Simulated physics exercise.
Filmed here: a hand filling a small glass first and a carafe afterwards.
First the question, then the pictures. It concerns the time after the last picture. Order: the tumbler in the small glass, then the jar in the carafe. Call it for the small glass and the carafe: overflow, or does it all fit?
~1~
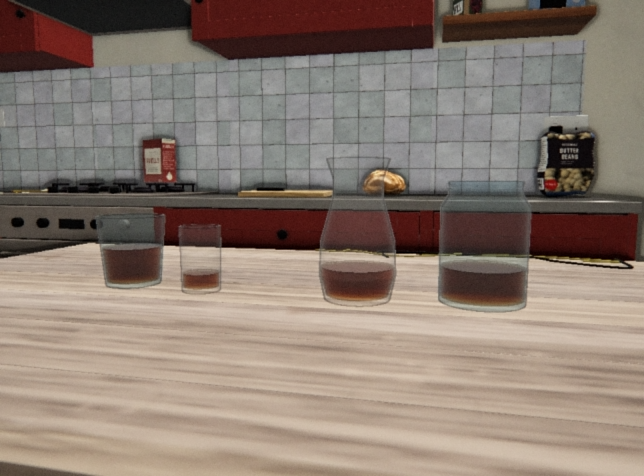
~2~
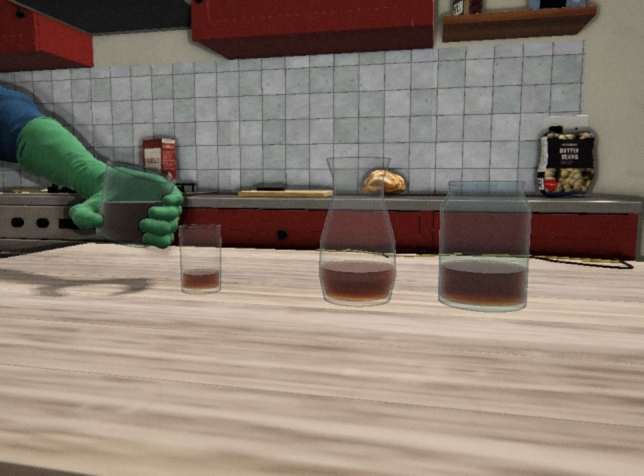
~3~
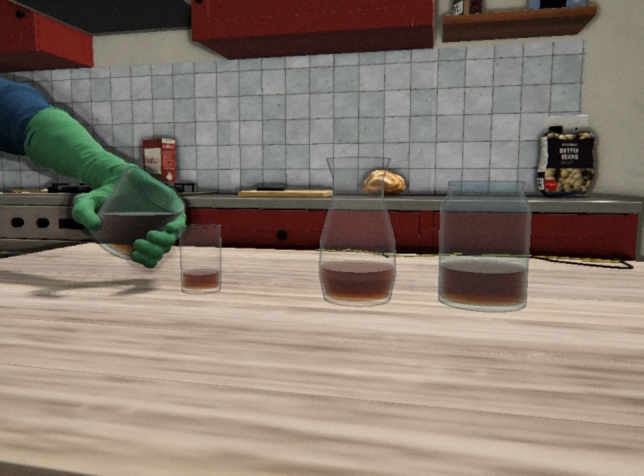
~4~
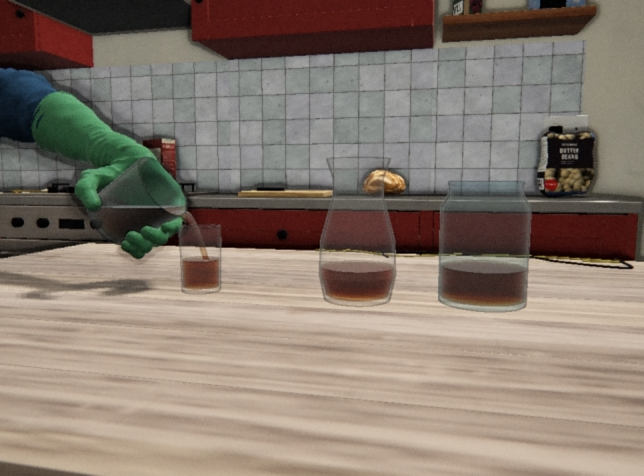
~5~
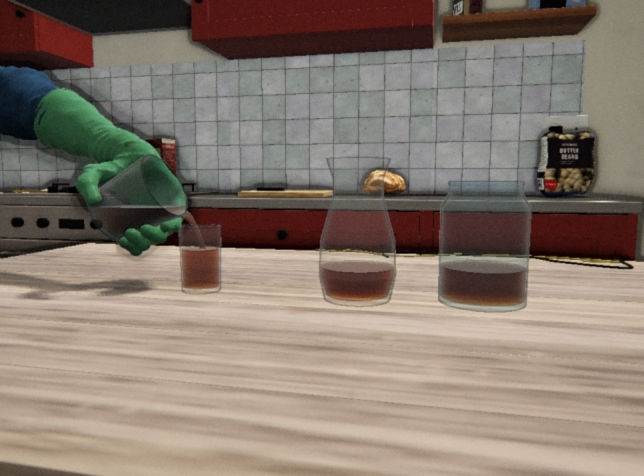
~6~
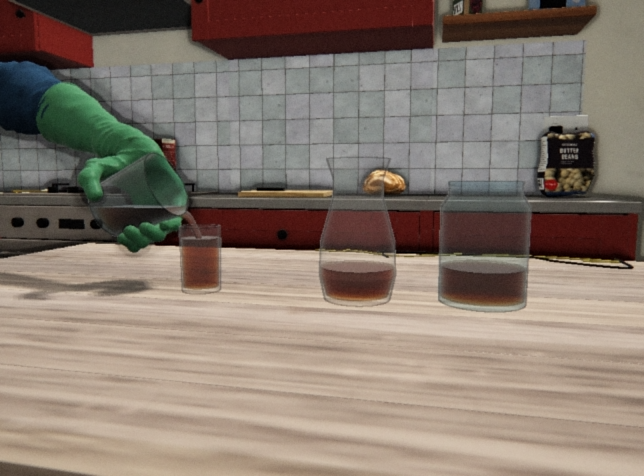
Small glass: Overflow; carafe: All fits.
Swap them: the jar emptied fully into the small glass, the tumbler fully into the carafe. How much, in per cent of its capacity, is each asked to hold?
Load vs capacity: 210 % first, then 50 %.
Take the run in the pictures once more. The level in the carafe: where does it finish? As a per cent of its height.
I reckon it comes up near 50 per cent.
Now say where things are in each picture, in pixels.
In the first picture, nothing is moving yet; tumbler (132, 247) about half full; jar (483, 240) about a quarter full; small glass (200, 256) about a quarter full; carafe (358, 227) about a quarter full.
In the second picture, the tumbler is picked up; tumbler about half full, surface at (134, 202); small glass about a quarter full, surface at (201, 273).
In the third picture, the tumbler leans over the small glass; tumbler (137, 214) tipped 45° with all of its load; small glass (200, 256) about a quarter full.
In the fourth picture, the tea is flowing; tumbler (139, 203) tipped 60° with nearly all of its load; small glass about half full, surface at (201, 260).
In the fifth picture, the tea is flowing; tumbler (139, 200) tipped 65° with about three quarters of its load; carafe (358, 227) about a quarter full.
In the sixth picture, the tea is flowing; tumbler (140, 197) tipped 65° with about two thirds of its load; jar about a quarter full, surface at (482, 267); small glass about three quarters full, surface at (200, 238); carafe about a quarter full, surface at (357, 267).
Next, the small glass is full to the brim with a puddle round it.
Finally, the small glass is full to the brim with a puddle round it; the carafe is about half full.
